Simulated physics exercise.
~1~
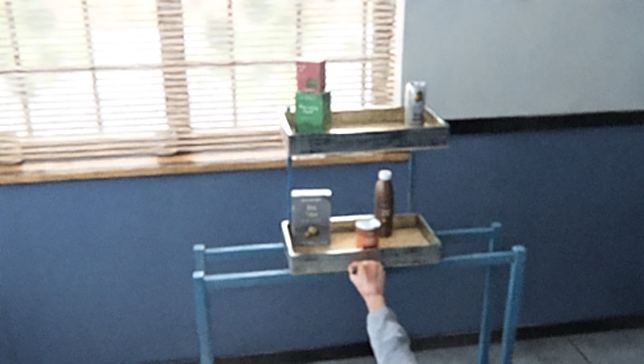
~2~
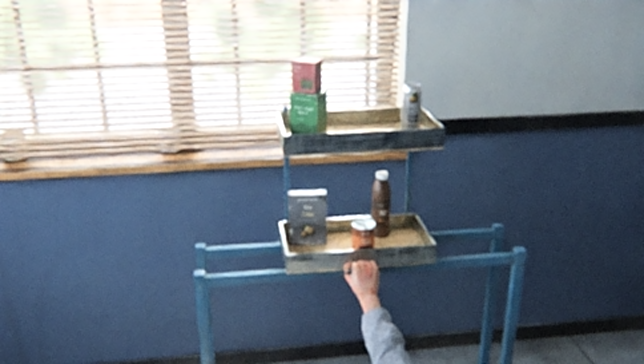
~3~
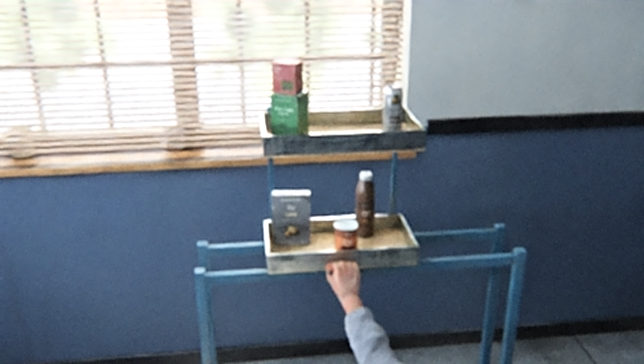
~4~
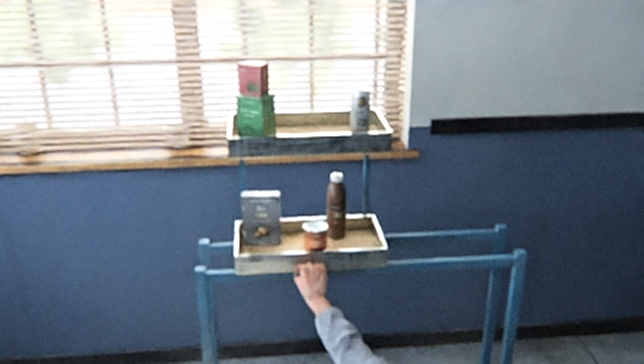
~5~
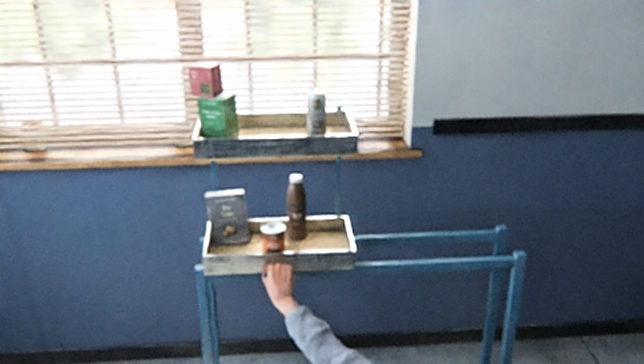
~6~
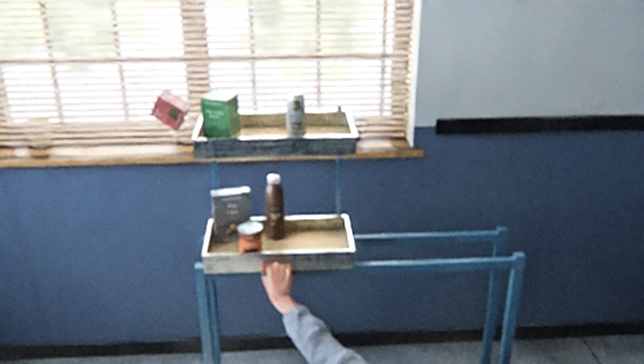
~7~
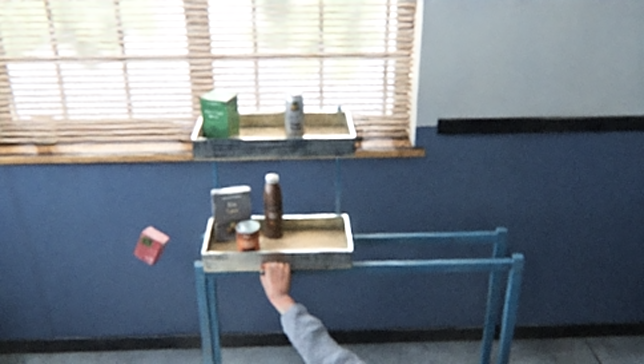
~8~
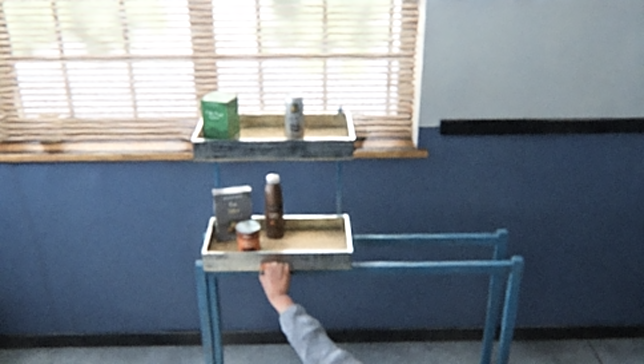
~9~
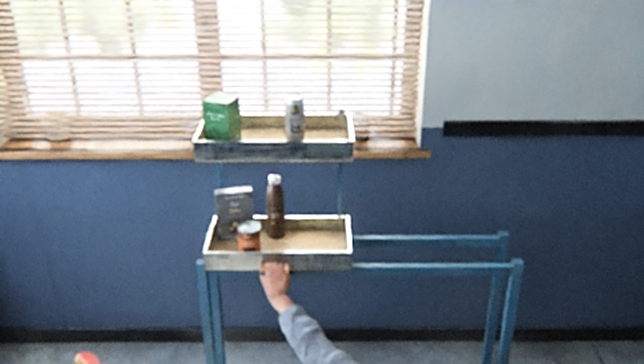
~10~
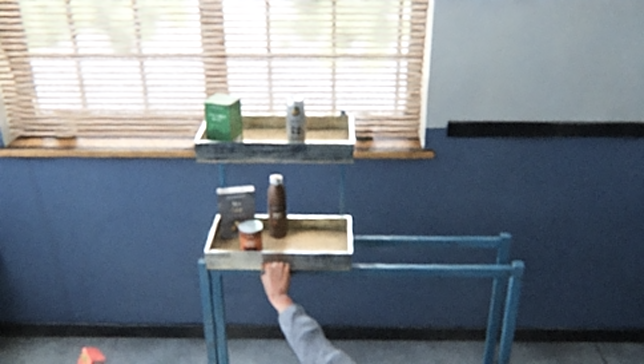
We see a hand sliding a two-tiered blue shelf of packages and bottles leftward until it halts sharply, sending the upper red carton tumbling off the left side to the floor, while the green carton and the other items stay upright on the trays.
